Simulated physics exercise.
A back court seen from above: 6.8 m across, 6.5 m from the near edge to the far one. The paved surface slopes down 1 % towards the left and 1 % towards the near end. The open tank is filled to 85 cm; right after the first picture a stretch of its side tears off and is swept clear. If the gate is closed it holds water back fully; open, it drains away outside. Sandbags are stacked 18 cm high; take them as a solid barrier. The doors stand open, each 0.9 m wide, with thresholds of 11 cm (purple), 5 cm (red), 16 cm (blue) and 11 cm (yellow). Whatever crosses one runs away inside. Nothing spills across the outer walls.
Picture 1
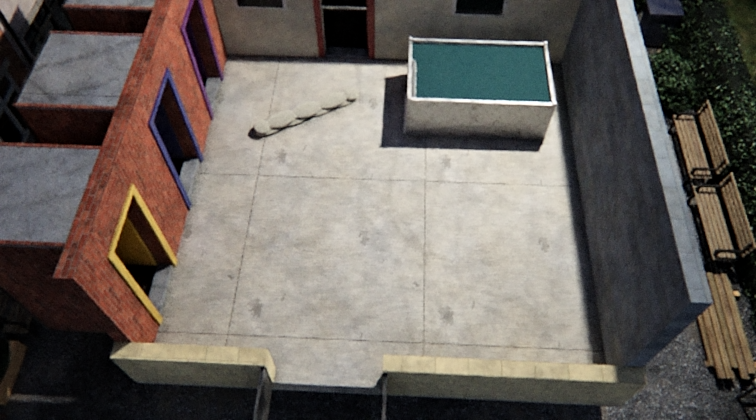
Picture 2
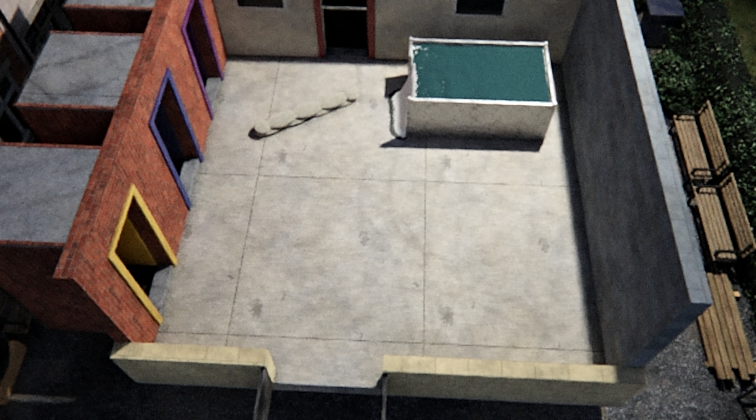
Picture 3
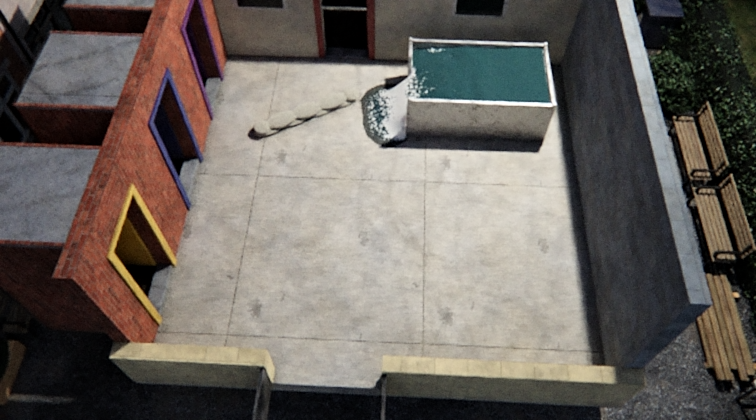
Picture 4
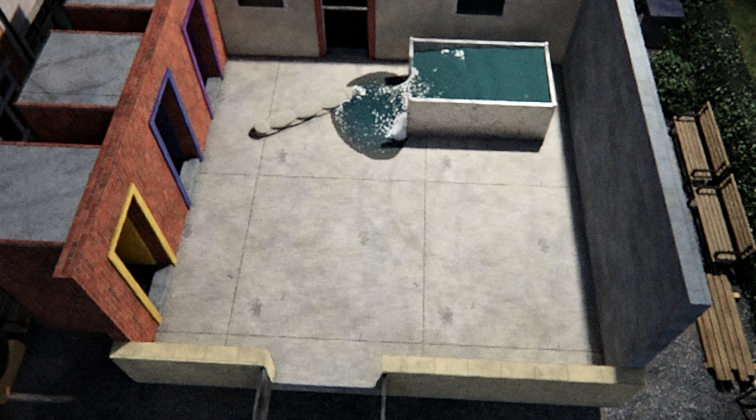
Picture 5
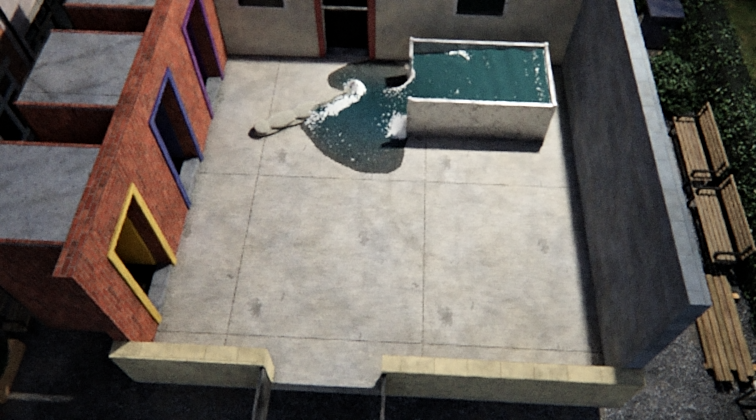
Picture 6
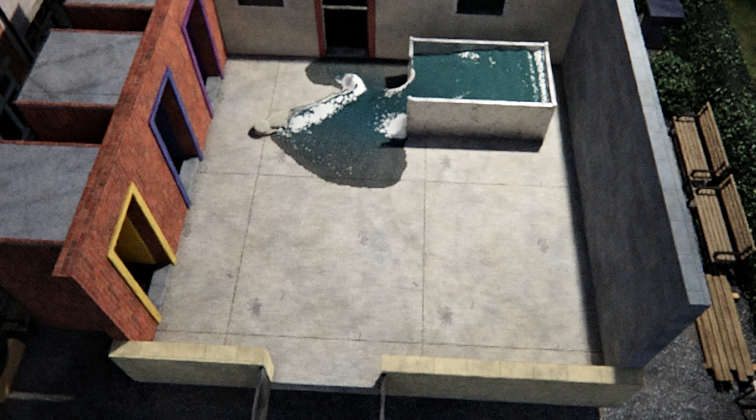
Water burst out through the left side of a raised open tank in a paved courtyard, foamed up against a low diagonal barrier, and spread across the floor to the left and toward the near side.
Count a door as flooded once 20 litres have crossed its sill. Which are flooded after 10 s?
The water let in: At the purple door it passes the limit; at the red door it passes the limit; at the blue door it exceeds the limit; at the yellow door it passes the limit.
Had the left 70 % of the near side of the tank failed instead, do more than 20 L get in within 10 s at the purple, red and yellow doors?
Against that limit: Purple under, red not over, yellow past it.
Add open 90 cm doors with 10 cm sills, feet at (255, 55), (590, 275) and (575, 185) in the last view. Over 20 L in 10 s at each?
In that order: Above, under, under.
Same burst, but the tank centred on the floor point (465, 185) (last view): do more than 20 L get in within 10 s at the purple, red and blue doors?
Against that limit: Purple below, red under, blue above.
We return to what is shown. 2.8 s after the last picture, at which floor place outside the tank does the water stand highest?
Near (162, 360).
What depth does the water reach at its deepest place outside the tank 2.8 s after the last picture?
Roughly 38 cm.
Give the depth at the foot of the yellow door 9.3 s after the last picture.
Some 12.0 cm.
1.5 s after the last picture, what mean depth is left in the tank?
Some 41 cm.
Then, 0.7 s after the last picture water covers 30 % of the floor and is deepest (44 cm) near (401, 120); purple door not reached, red door 6 cm at the sill, 26 L in, blue door 25 cm at the sill, 4 L in, yellow door not reached.
Then, 1.5 s after the last picture water covers 45 % of the floor and is deepest (38 cm) near (229, 54); purple door 21 cm at the sill, 4 L in, red door 4 cm at the sill, 64 L in, blue door 32 cm at the sill, 72 L in, yellow door 13 cm at the sill, 0 L in.
Then, 2.8 s after the last picture water covers 45 % of the floor and is deepest (38 cm) near (162, 360); purple door 15 cm at the sill, 38 L in, red door 3 cm at the sill, 105 L in, blue door 25 cm at the sill, 152 L in, yellow door 15 cm at the sill, 12 L in.
Then, 5.3 s after the last picture water covers 75 % of the floor and is deepest (28 cm) near (150, 359); purple door 9 cm at the sill, 43 L in, red door 9 cm at the sill, 157 L in, blue door 13 cm at the sill, 173 L in, yellow door 19 cm at the sill, 41 L in.
Then, 9.3 s after the last picture water covers 95 % of the floor and is deepest (14 cm) near (150, 359); purple door 6 cm at the sill, 43 L in, red door 5 cm at the sill, 191 L in, blue door 10 cm at the sill, 173 L in, yellow door 12 cm at the sill, 100 L in.
